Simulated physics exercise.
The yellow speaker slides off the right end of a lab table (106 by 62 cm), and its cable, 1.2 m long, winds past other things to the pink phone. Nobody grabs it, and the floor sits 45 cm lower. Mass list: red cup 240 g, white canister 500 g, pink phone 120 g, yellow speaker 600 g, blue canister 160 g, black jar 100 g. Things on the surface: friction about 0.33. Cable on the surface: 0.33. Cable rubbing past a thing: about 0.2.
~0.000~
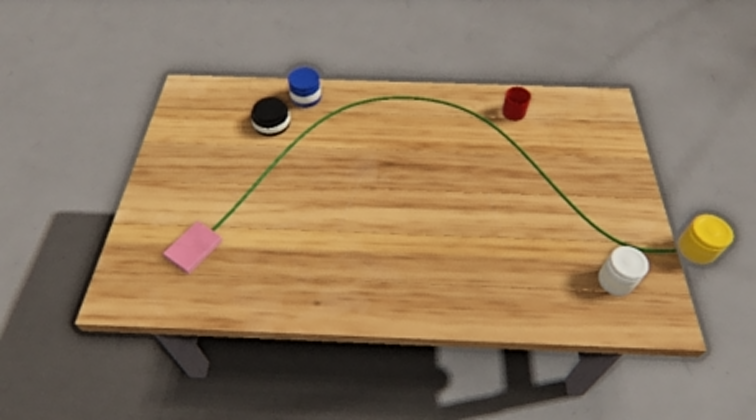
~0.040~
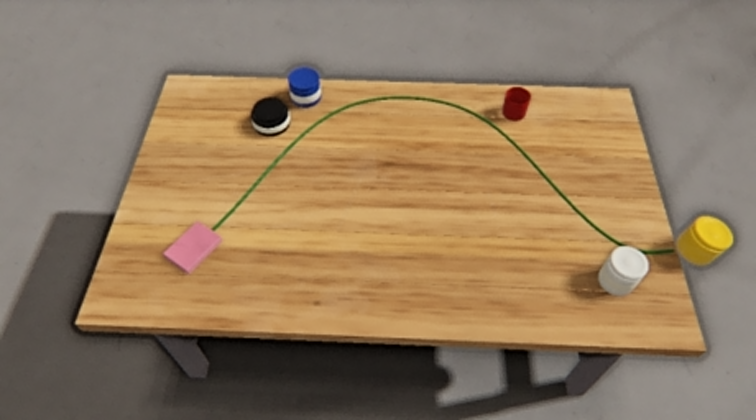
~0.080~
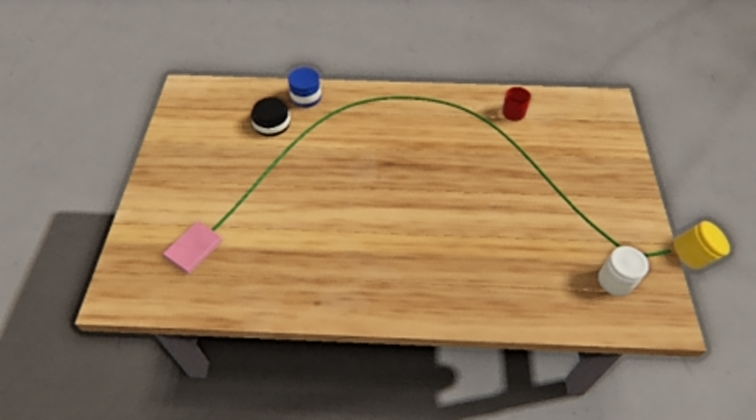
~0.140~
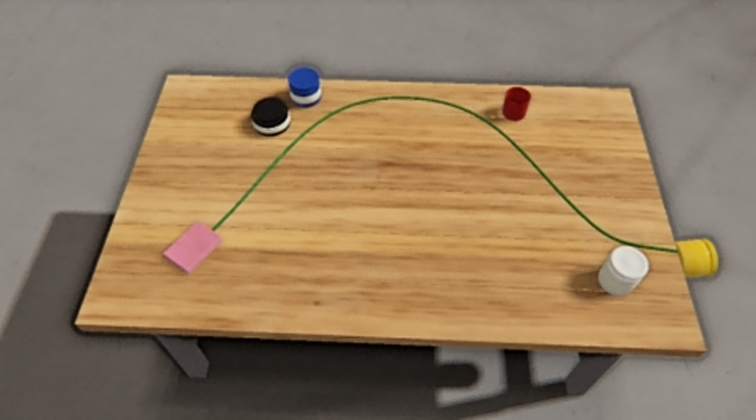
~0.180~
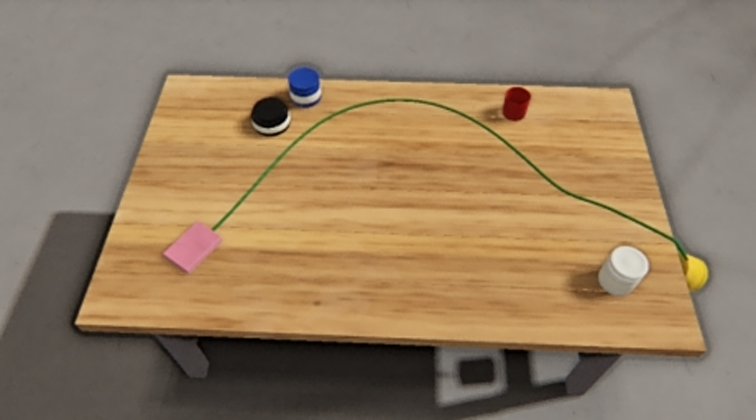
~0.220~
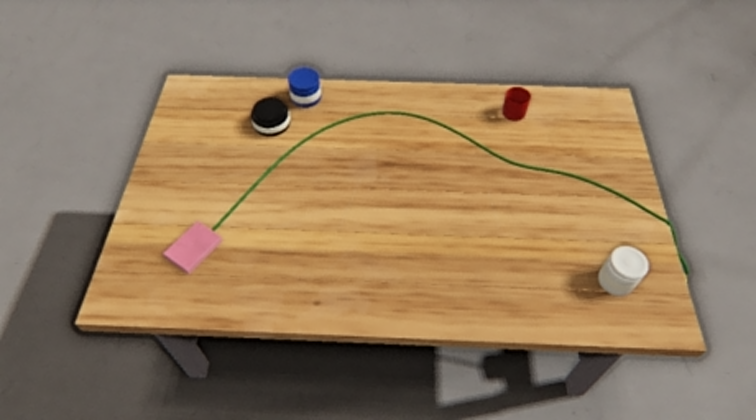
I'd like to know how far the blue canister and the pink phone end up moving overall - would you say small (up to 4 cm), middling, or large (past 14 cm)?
I would say the blue canister moves a small distance, the pink phone moves a large distance.
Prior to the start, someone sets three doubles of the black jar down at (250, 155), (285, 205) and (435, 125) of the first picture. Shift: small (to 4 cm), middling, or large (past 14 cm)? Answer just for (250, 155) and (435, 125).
Result, in order: Minor / major.
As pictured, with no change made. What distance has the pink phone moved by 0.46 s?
Pink phone: 10 cm.
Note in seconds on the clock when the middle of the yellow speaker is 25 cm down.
Near 0.28 seconds.
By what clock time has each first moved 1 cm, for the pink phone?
Pink phone: Roughly 0.36 s.
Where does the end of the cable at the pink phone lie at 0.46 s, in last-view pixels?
Somewhere about (249, 276) in the final view.
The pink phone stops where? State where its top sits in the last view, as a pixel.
In the last view, the top sits at about (323, 263).
After 0.5 s, the cable's tail end at (249, 276); pink phone 11 cm off its start, yellow speaker over the edge.
After 0.7 s, the cable's tail end at (297, 265); pink phone 24 cm off its start, yellow speaker over the edge.
After 1.0 s, the cable's tail end at (298, 266); pink phone 24 cm off its start at (323, 263), yellow speaker over the edge.
After 1.2 s, the cable's tail end at (298, 266); pink phone 24 cm off its start, yellow speaker over the edge.
After 2.4 s, the cable's tail end at (298, 266); pink phone 24 cm off its start at (323, 263), blue canister 0 cm off its start at (304, 78), yellow speaker over the edge.
